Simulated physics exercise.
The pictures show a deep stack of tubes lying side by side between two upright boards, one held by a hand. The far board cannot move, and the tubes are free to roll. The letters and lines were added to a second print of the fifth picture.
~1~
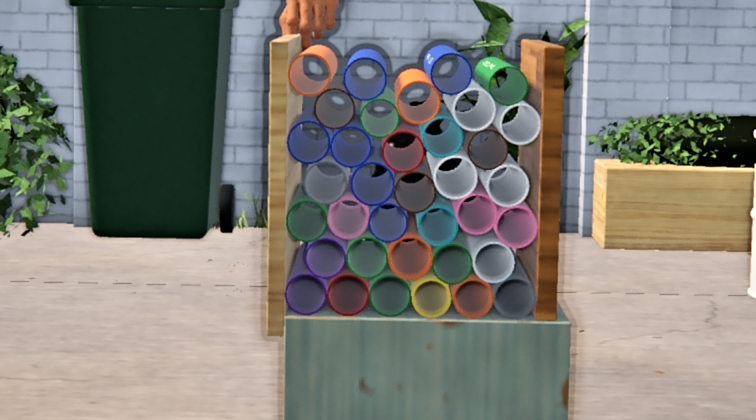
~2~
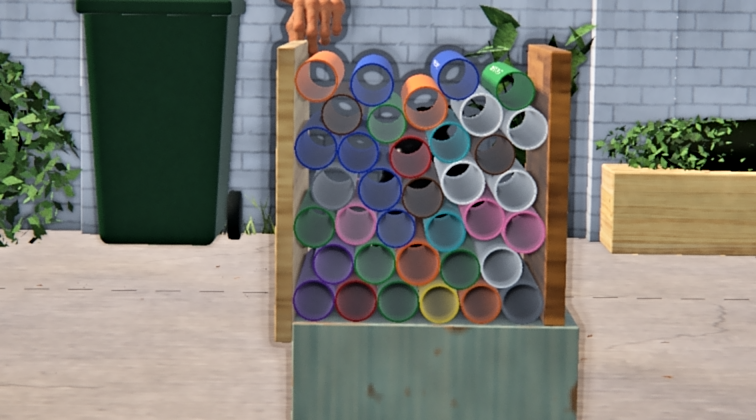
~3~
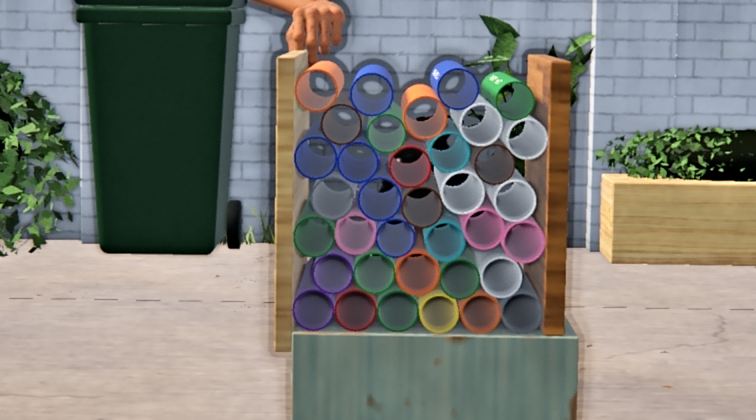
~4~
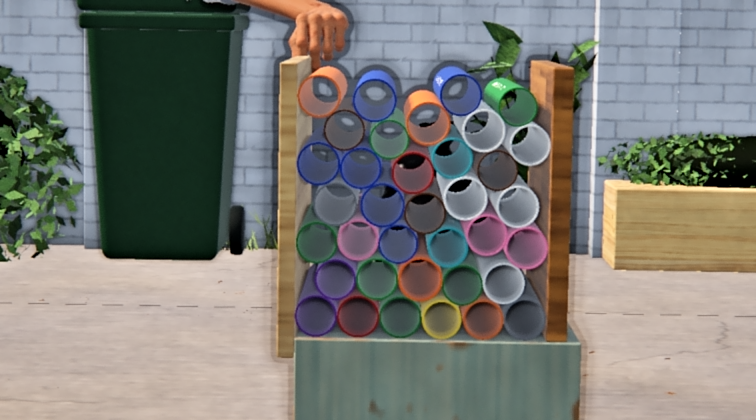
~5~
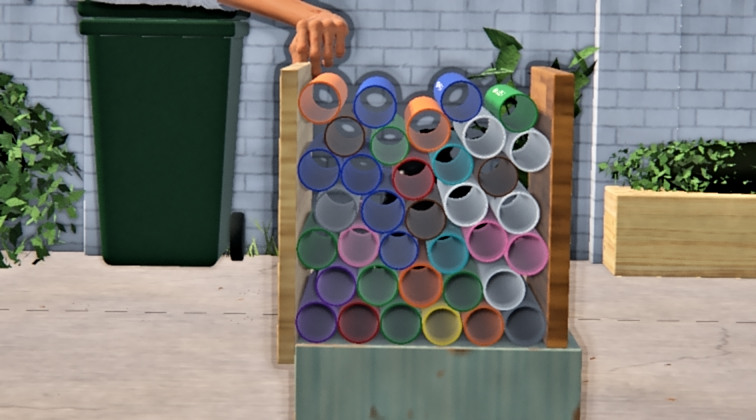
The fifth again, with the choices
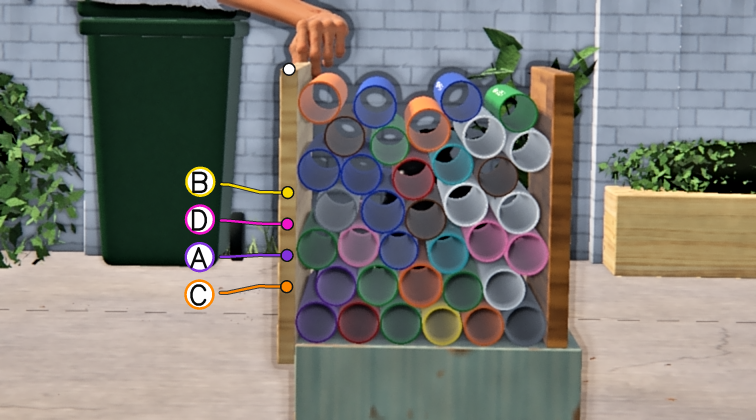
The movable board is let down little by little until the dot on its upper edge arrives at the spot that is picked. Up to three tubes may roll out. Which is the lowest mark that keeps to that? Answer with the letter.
The answer is mark B.
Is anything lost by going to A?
Yes, at A.
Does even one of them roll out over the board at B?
At B: Yes.
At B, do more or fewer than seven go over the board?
At B, fewer than seven.
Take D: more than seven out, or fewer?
It loses fewer than seven.
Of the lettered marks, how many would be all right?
One of the four.
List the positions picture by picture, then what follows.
In the first frame, a white tube (474, 109); an orange tube (310, 75); side board (286, 172).
In the second frame, side board (294, 178); a purple tube (314, 300).
In the third frame, a grey tube (522, 313); a purple tube (333, 273).
In the fourth frame, a pink tube (487, 235); a grey tube (335, 204).
In the fifth frame, a blue tube (362, 175); a white tube (484, 137); an orange tube (320, 103).
On the marked copy, A at (287, 256); B at (288, 192); C at (286, 287); D at (287, 224); the white dot at (289, 69).
Taking B. A third of the way, top of the board (298, 126).
Two thirds of the way, top of the board (297, 190).
When it is over, top of the board (297, 192), one out over the board.
As for the rest, A four out over the board; C more than three out over the board; D four out over the board.
